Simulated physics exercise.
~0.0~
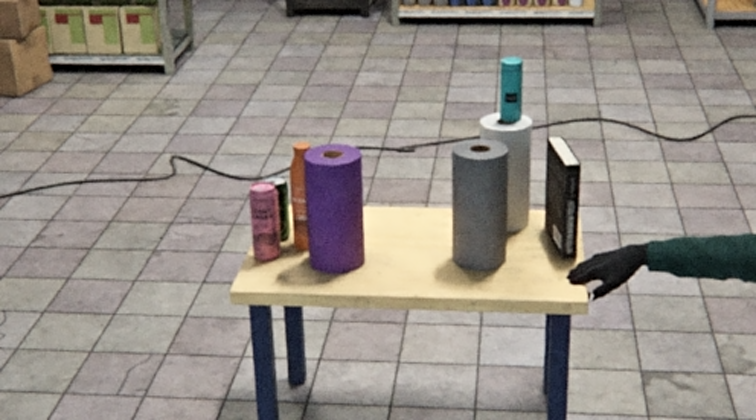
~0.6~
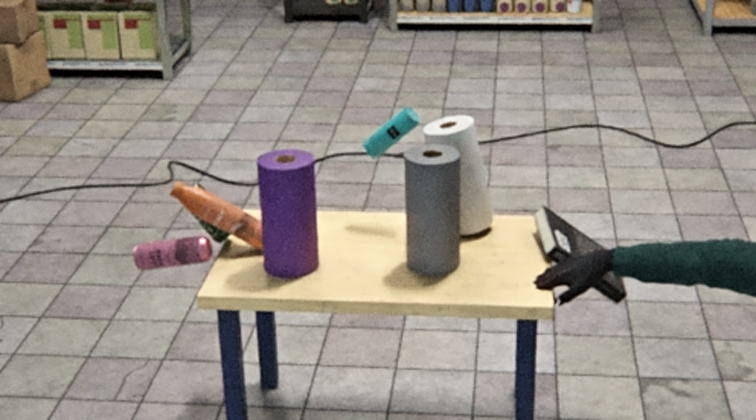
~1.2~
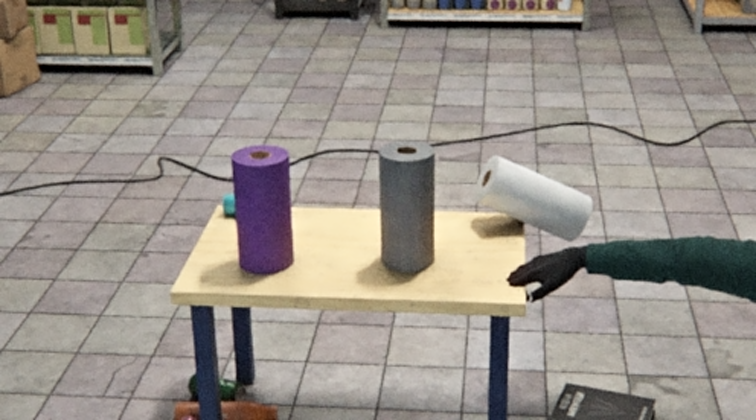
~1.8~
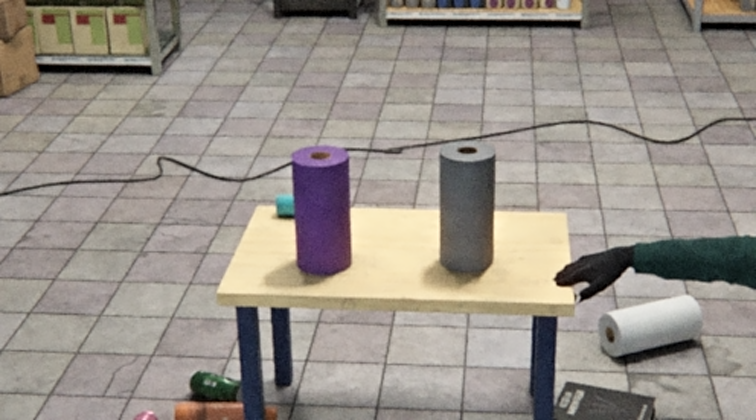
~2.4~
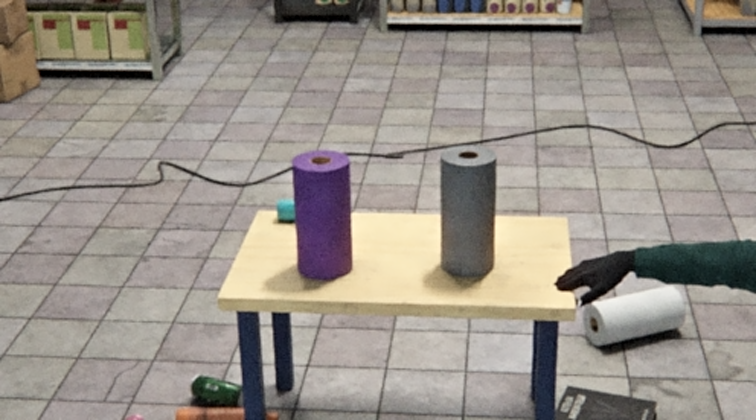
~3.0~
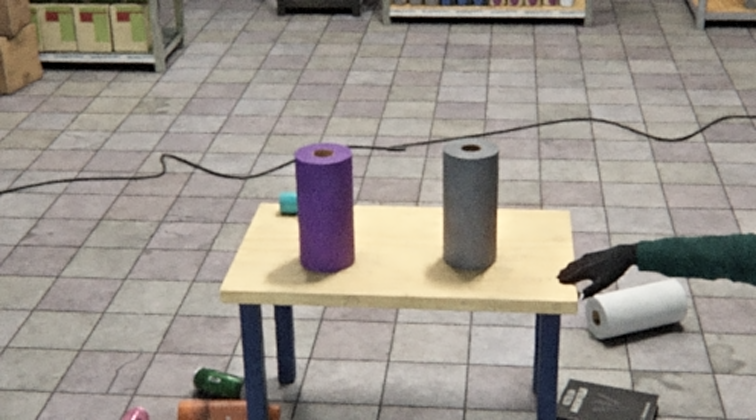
A gloved hand at the right shoved a small table left and back, toppling bottles, cans, a book and a white roll to the floor, while the purple and grey rolls stayed standing and a turquoise shaker ended up lying on the tabletop.
